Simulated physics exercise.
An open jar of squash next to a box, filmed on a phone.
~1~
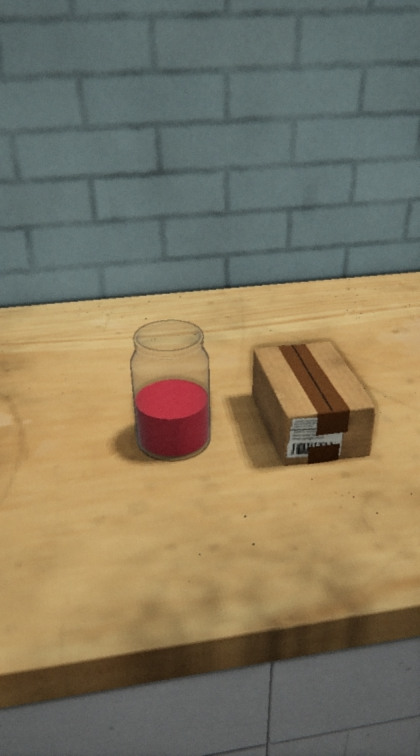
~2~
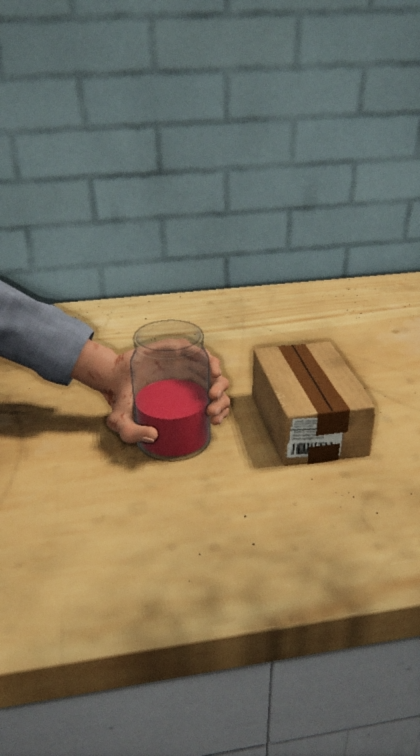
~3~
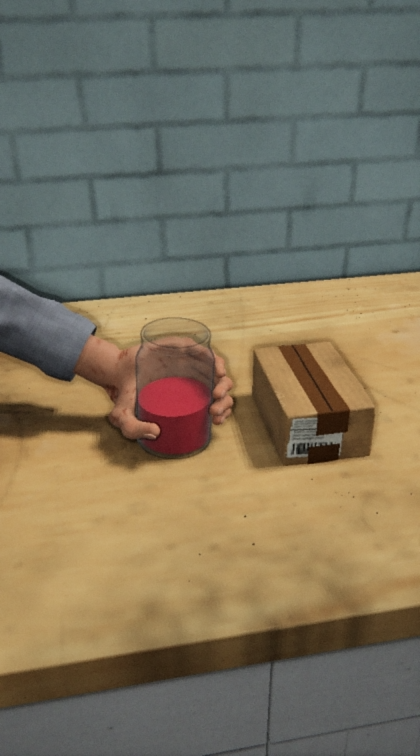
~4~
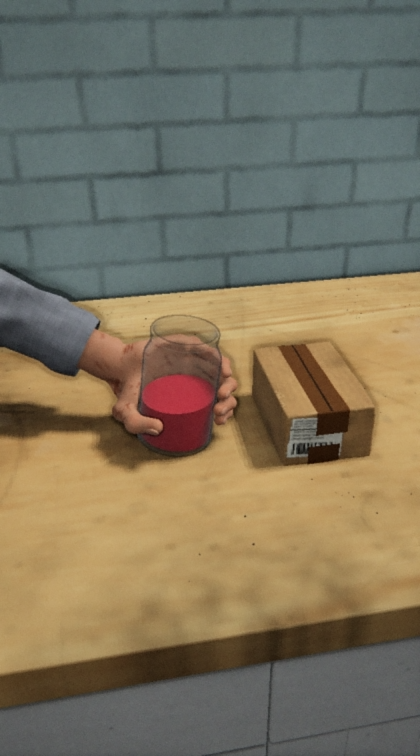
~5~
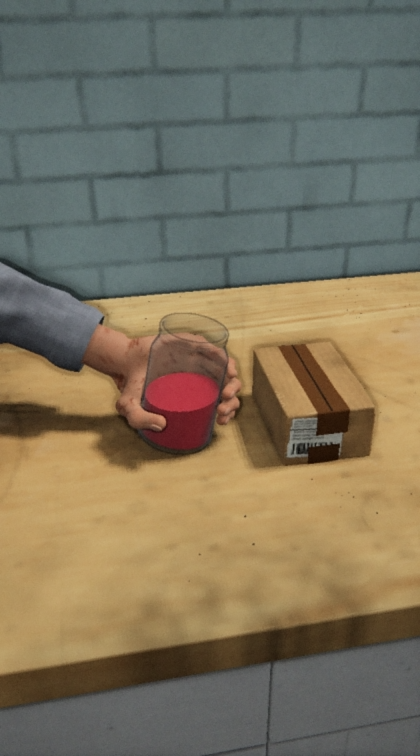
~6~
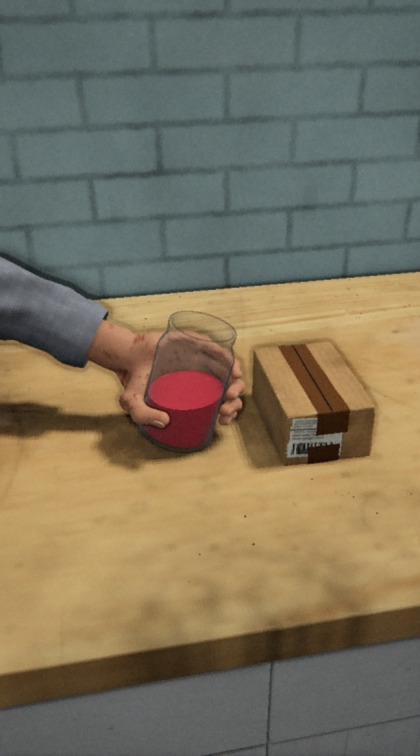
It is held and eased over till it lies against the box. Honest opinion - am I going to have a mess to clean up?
No, it all stays in.
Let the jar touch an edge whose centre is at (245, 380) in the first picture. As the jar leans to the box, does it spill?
In that case: Keeps it in.
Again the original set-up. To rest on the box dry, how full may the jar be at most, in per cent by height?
Roughly 75 per cent of its height.
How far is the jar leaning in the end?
About 45°.
Shortly, the jar leans by about 30°; none is lost.
Then, the jar leans by about 40°; none is lost.
At the finish, the jar leans by about 45°, against the box; none is lost.
